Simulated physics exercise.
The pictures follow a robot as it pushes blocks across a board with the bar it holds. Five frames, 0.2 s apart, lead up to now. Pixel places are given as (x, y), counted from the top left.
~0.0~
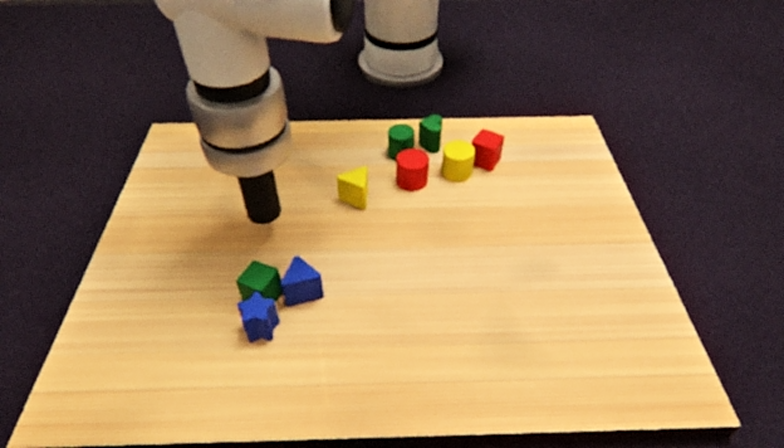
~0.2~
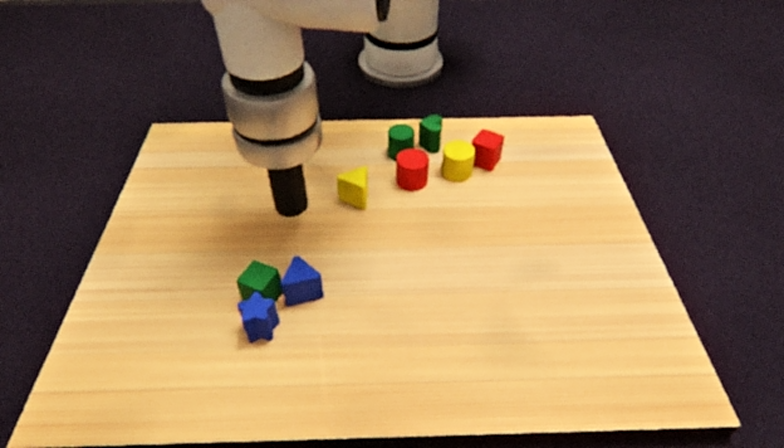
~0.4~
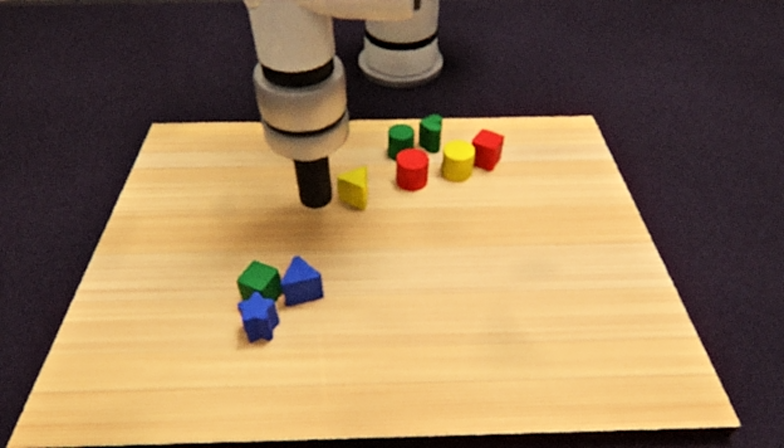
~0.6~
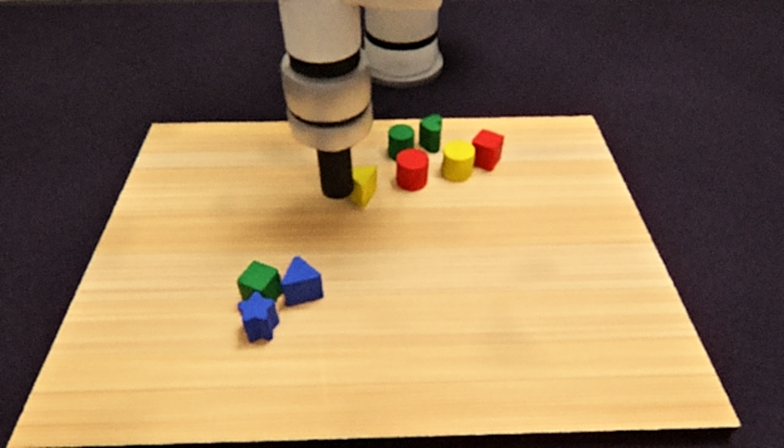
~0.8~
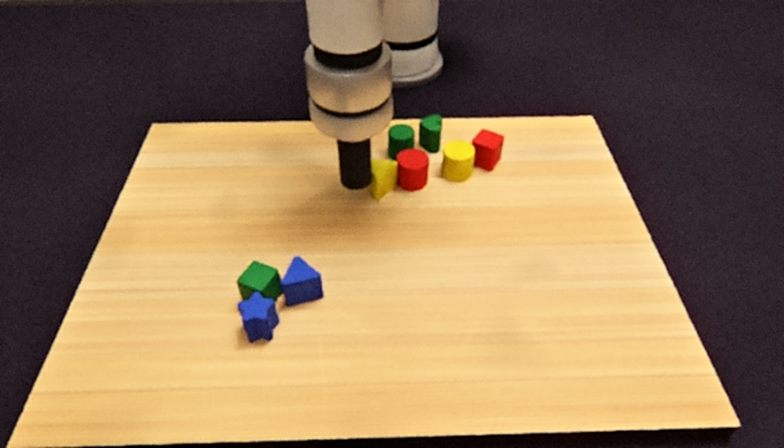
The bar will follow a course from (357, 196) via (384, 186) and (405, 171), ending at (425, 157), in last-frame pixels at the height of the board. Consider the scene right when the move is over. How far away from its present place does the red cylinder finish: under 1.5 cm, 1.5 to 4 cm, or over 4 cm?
Past 4 cm.
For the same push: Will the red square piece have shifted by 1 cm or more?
No, it doesn't check out.
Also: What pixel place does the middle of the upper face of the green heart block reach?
Located at (446, 112).
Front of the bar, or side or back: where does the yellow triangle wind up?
The bar still pushes it.
One third of the way, bar at (385, 169); yellow triangle at (407, 153), turned 20° anticlockwise; red cylinder at (436, 150).
Two thirds of the way, bar at (406, 155); yellow triangle at (421, 136), turned 30° anticlockwise; green cylinder at (401, 126); red cylinder at (446, 145); green heart block at (434, 121).
At the end, bar at (426, 141); yellow triangle at (442, 123); green cylinder at (402, 122); red cylinder at (456, 140); green heart block at (446, 112), turned 50° anticlockwise; red square piece unmoved.
